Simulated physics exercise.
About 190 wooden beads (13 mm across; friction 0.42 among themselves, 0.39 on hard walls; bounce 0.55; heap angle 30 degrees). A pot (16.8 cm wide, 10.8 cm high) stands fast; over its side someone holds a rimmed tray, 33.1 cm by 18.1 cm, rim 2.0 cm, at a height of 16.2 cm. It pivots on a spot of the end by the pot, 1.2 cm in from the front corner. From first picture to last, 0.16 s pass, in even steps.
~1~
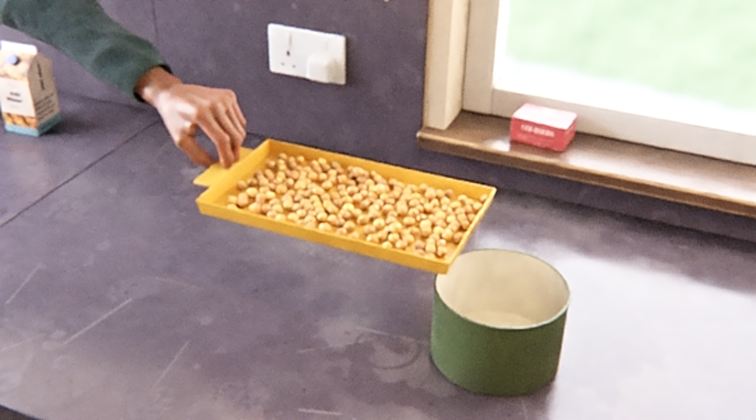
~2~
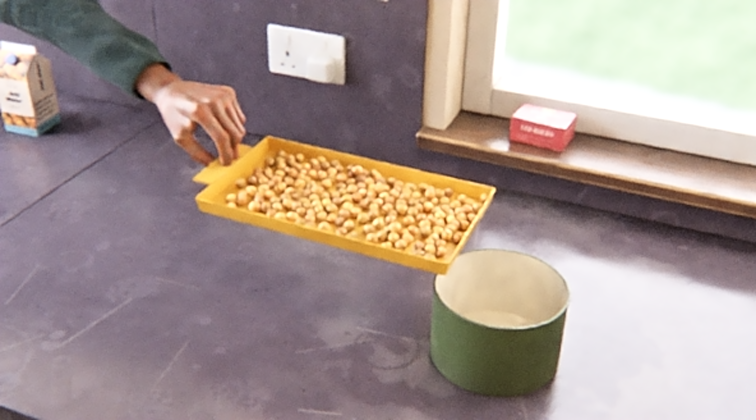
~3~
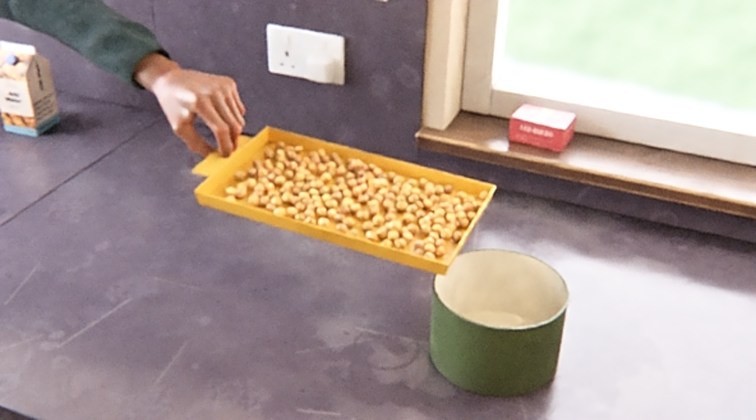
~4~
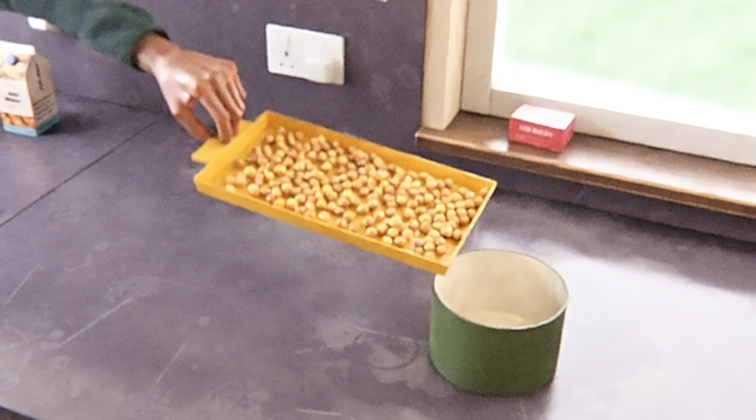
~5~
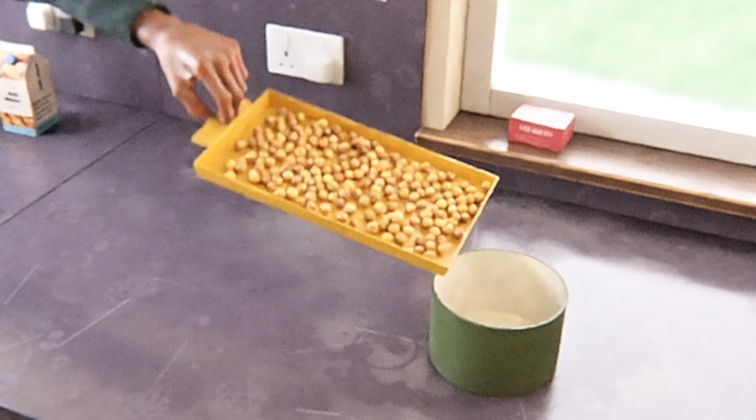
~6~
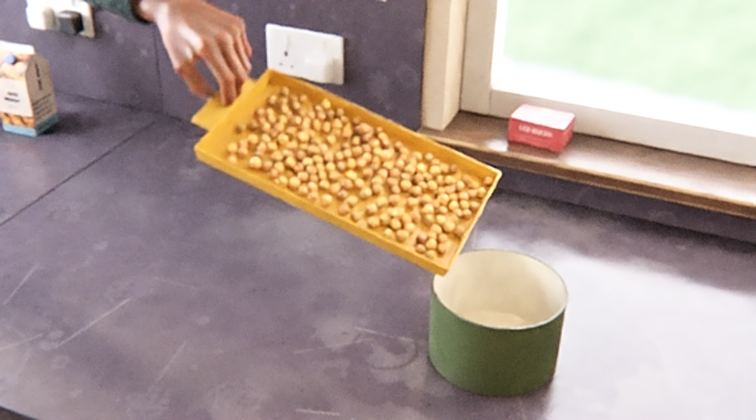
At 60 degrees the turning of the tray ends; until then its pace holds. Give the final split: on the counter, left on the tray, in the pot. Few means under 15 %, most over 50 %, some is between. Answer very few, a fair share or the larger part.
Counter the larger part, tray a fair share, pot very few.
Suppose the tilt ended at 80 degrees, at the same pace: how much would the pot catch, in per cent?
In that case some 10 per cent.
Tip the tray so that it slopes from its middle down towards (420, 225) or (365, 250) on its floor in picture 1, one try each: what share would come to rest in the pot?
Some 40 and 0 per cent.
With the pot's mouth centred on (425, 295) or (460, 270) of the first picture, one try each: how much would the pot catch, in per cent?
About 10 and 0 per cent.
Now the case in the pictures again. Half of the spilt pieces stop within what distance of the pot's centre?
Roughly 26 cm.
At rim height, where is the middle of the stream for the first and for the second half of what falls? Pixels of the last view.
At about (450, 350), then at (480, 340).
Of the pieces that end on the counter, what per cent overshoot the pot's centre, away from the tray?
About 80 per cent.
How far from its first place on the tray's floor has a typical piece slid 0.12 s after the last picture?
About 1 cm.
Then, 0.12 s after the last picture, tilt 43 degrees; the tray holds 100 %, the pot 0 %.
Then, 0.20 s after the last picture, tilt 57 degrees; the tray holds 100 %, the pot 0 %.
Then, 0.41 s after the last picture, tilt 60 degrees; the tray holds 60 %, the pot 0 %.
In the end, counter 55 %, tray 35 %, pot 10 %.
